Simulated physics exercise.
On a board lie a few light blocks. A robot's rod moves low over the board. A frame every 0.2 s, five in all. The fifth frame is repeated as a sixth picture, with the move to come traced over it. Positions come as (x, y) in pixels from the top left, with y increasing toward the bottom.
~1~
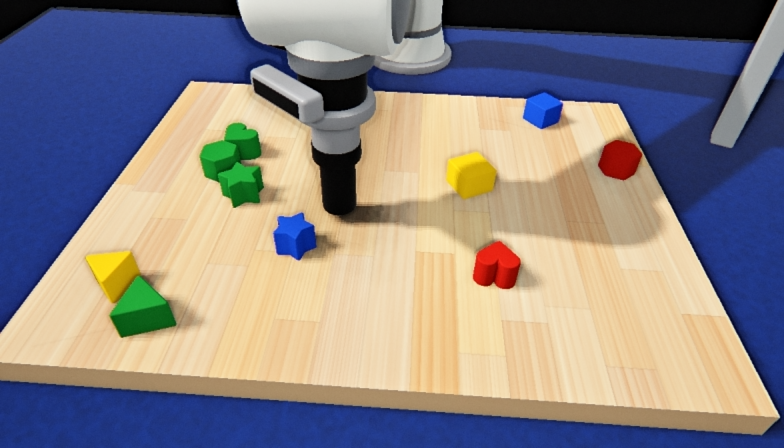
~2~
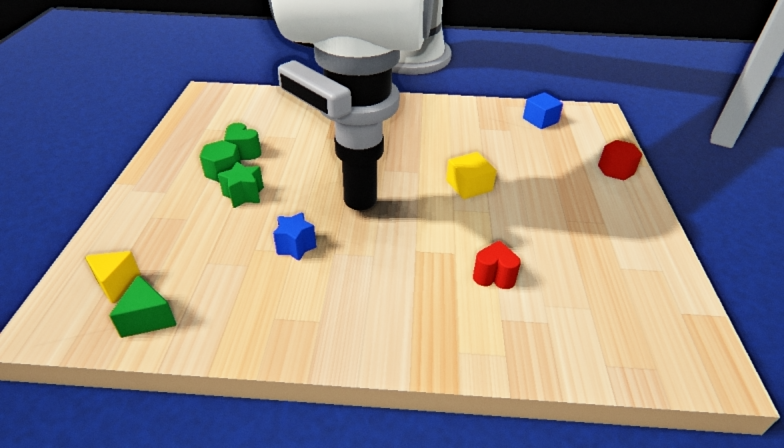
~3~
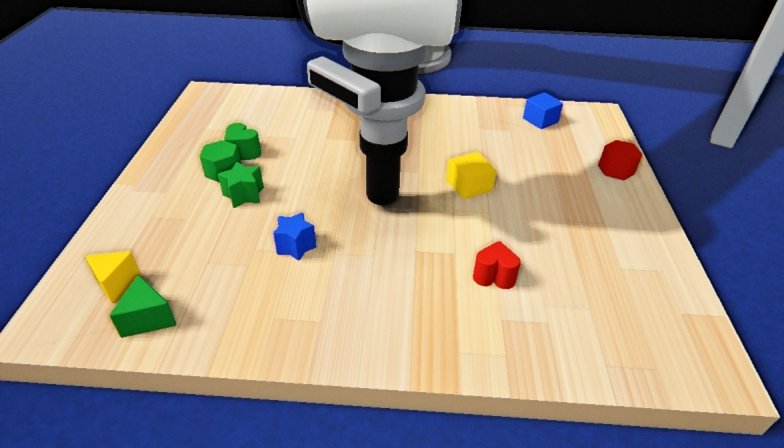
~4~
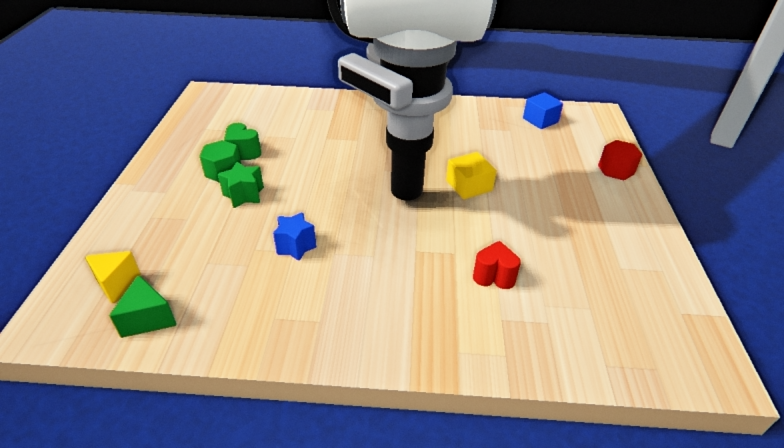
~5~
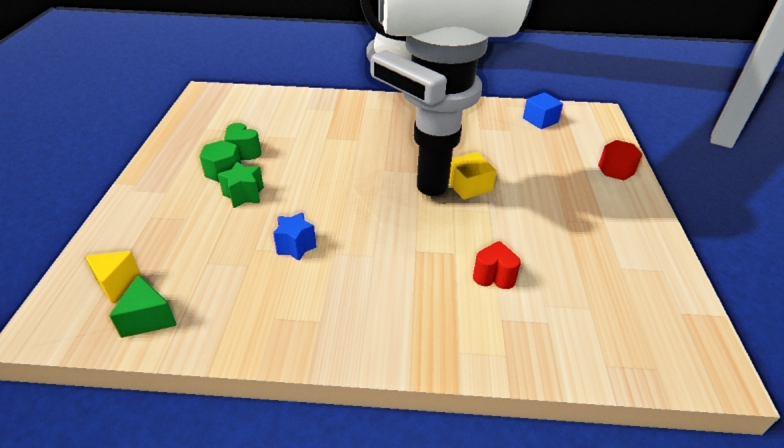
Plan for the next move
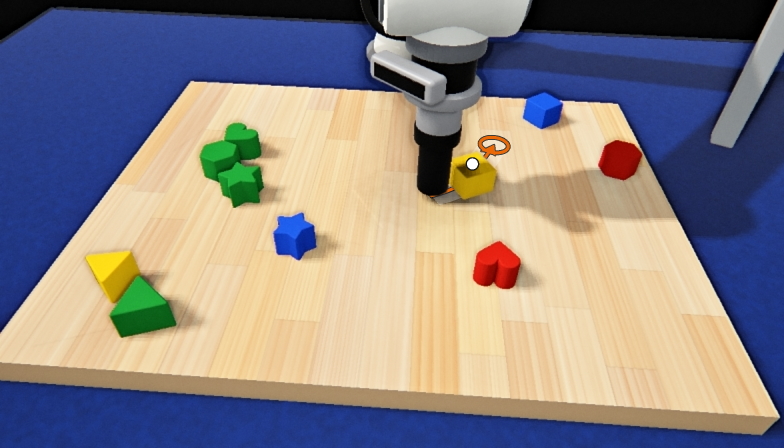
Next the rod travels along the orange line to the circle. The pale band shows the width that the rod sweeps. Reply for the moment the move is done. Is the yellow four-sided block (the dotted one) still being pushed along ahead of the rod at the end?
Short answer: No.
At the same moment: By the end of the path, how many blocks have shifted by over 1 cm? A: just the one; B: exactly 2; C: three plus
A - just the one.
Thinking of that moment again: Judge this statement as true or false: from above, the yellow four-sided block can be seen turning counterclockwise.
The statement is incorrect.
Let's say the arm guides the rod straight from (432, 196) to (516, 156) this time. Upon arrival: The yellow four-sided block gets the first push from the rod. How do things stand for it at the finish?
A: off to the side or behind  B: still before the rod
My pick is A.
Drawn move, from (432, 196) by way of (464, 183) and (481, 163) to (494, 145); the dot is on the yellow four-sided block.
On the path given first. One third of the way, rod (465, 175); yellow four-sided block (498, 156), turned 15° clockwise.
Two thirds of the way, rod (482, 155); yellow four-sided block (516, 151), turned 45° clockwise.
At the end, rod (495, 137); yellow four-sided block (517, 151), turned 50° clockwise.
